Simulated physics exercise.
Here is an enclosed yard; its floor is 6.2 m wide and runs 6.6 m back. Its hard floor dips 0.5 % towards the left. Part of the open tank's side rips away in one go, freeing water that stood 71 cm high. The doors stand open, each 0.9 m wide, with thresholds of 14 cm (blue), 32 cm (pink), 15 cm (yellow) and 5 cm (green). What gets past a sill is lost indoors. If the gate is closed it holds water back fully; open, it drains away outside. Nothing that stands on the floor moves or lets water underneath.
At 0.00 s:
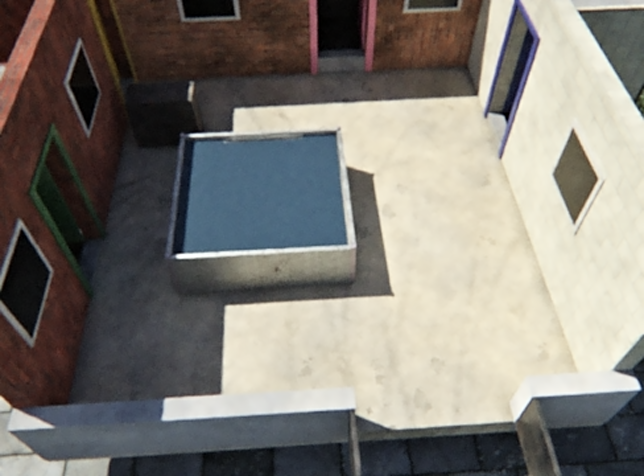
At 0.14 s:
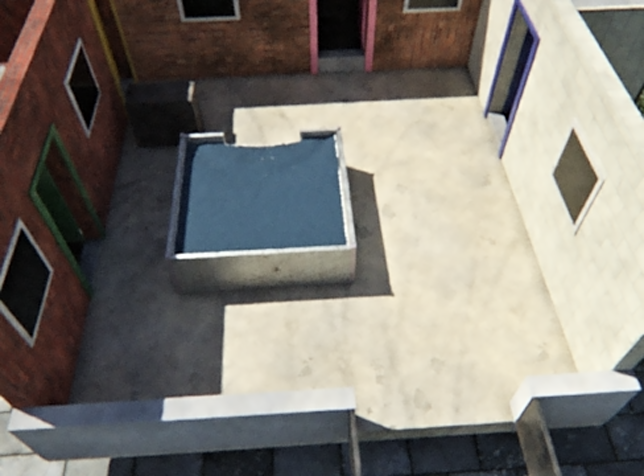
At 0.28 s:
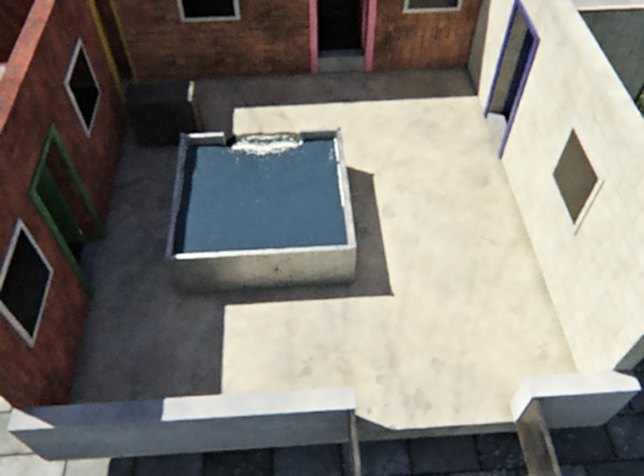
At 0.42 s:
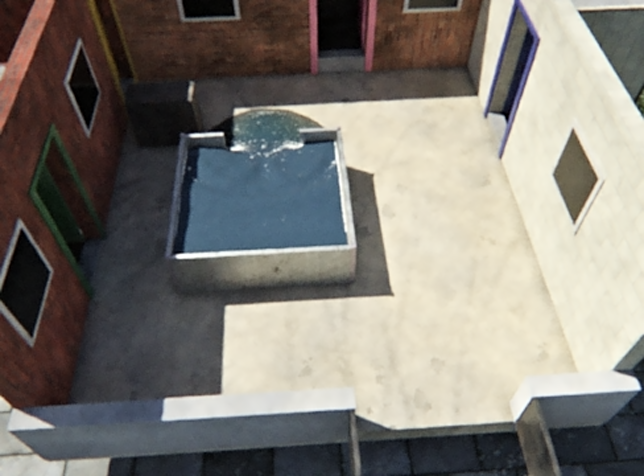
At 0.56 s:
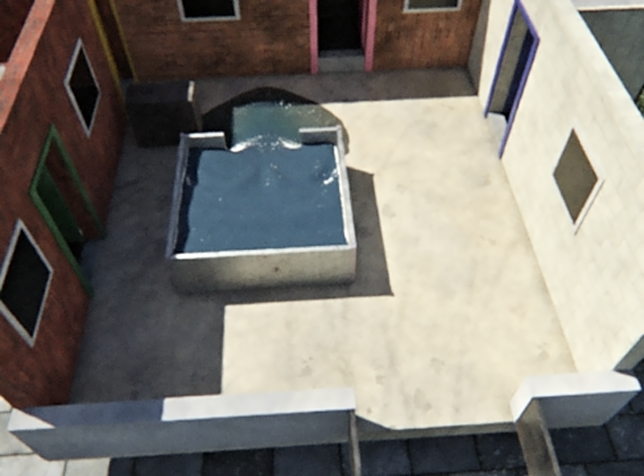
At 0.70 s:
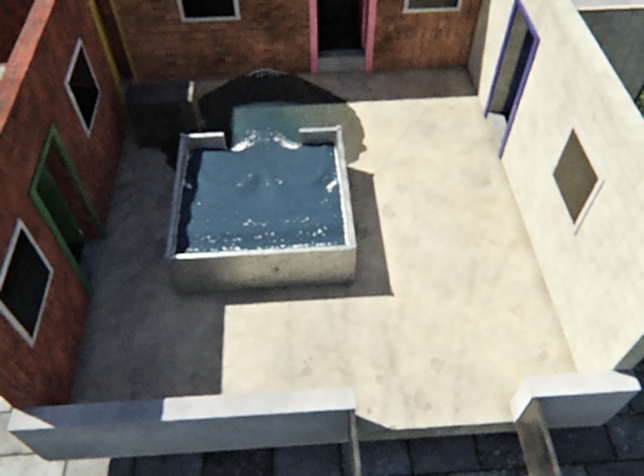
A walled yard with a pale floor, part sunlit and part shadowed, is seen from high above its low white front wall. A square open tank of blue water stands left of centre, between a red wall with a green-framed door and a white wall with a blue-framed door, a pink-framed doorway behind. The camera stays still as part of the tank's far side breaks away and water pours through, spreading a dark, widening patch across the floor behind while ripples cross the tank.
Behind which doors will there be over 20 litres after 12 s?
The water let in: At the blue door it does not reach the limit; at the pink door it stays under the limit; at the yellow door it goes over the limit; at the green door it does not reach the limit.
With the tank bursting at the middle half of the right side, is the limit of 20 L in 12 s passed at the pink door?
Then: Pink below.
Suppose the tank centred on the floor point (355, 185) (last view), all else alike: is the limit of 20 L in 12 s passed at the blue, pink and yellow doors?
Against that limit: Blue not over, pink past it, yellow over.
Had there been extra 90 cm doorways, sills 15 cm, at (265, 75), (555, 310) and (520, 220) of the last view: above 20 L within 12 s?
In turn: Over, not over, below.
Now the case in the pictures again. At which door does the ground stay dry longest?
It is the green one.
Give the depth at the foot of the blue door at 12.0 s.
Some 7.5 cm.
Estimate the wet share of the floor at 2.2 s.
Some 30 per cent of it.
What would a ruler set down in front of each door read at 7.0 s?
Depths in cm: Blue 11, pink 11, yellow 19, green 2.
After 1.4 s water covers 20 % of the floor and is deepest (40 cm) near (263, 79); blue door not reached, pink door 25 cm at the sill, 0 L in, yellow door not reached, green door not reached.
After 2.2 s water covers 30 % of the floor and is deepest (40 cm) near (243, 86); blue door not reached, pink door 26 cm at the sill, 0 L in, yellow door 31 cm at the sill, 41 L in, green door not reached.
After 3.5 s water covers 45 % of the floor and is deepest (30 cm) near (134, 98); blue door 13 cm at the sill, 0 L in, pink door 18 cm at the sill, 0 L in, yellow door 29 cm at the sill, 175 L in, green door 2 cm at the sill, 0 L in.
After 7.0 s water covers 90 % of the floor and is deepest (19 cm) near (134, 98); blue door 11 cm at the sill, 1 L in, pink door 11 cm at the sill, 0 L in, yellow door 19 cm at the sill, 297 L in, green door 2 cm at the sill, 0 L in.
After 12.0 s water covers 100 % of the floor and is deepest (10 cm) near (149, 123); blue door 8 cm at the sill, 1 L in, pink door 8 cm at the sill, 0 L in, yellow door 10 cm at the sill, 304 L in, green door 3 cm at the sill, 0 L in.
